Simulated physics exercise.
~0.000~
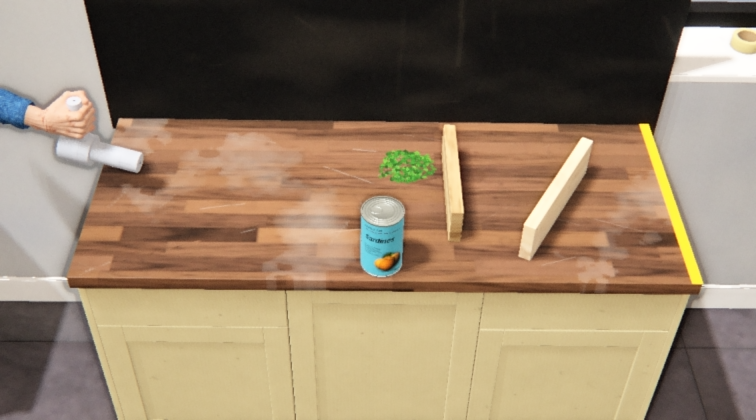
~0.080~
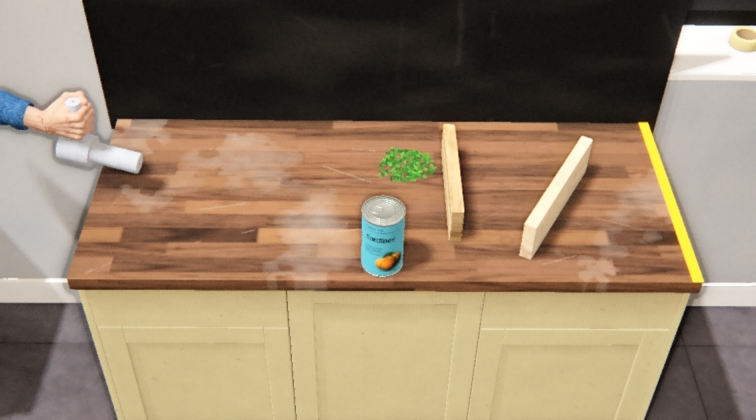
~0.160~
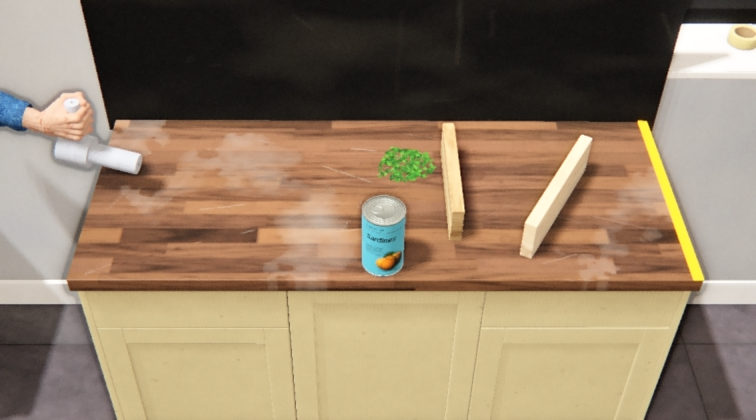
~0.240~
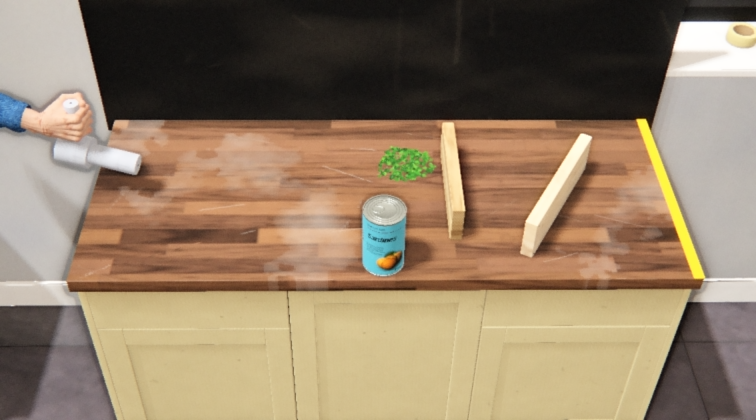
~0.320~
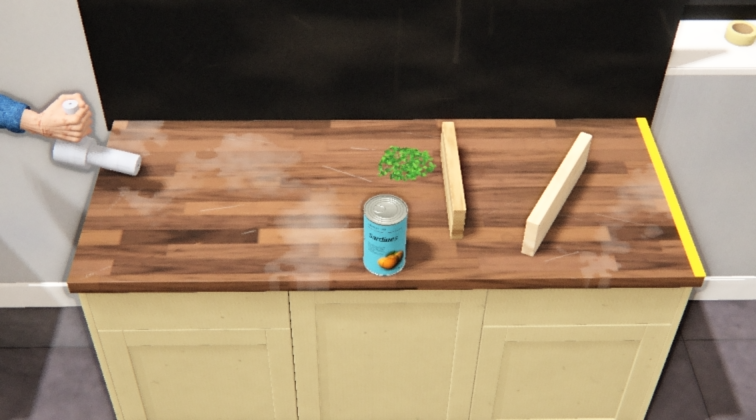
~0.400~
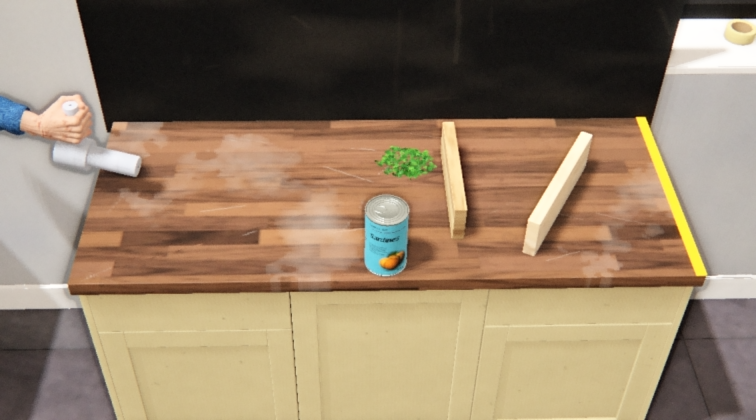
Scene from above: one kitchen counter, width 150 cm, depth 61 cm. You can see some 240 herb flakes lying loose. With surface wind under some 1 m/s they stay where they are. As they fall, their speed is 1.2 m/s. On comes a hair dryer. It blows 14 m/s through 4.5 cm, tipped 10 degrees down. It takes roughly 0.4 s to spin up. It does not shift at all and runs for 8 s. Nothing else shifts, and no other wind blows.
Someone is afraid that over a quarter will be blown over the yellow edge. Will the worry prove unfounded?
No, the quarter mark is passed.
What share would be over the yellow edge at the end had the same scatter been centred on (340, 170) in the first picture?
Share at the end: Near 40 %.
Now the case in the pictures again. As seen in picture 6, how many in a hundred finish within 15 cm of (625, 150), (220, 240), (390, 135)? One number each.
Estimates in listed order: 15 %; 0 %; 30 %.
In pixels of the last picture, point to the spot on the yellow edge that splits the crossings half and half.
Median crossing point, approx. (646, 120).
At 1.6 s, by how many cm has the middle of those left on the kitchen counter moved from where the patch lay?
About 45 cm.
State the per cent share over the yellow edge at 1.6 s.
I'd put it at some 0 %.
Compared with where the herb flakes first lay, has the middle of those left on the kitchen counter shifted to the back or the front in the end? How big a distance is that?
It has shifted to the far side, by around 20 cm.
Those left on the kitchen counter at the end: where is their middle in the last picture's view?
Look somewhere near (447, 118).
After 1.6 s, 79 % are on the move or not yet settled, 0 % are over the yellow edge; the middle of those still in play is near (545, 117).
After 2.6 s, 74 % are on the move or not yet settled, 7 % are over the yellow edge; the middle of those still in play is near (560, 118).
After 4.4 s, 48 % are on the move or not yet settled, 29 % are over the yellow edge; the middle of those still in play is near (550, 125).
After 8.0 s, at the end, 42 % are over the yellow edge; the middle of those still in play is near (447, 118).
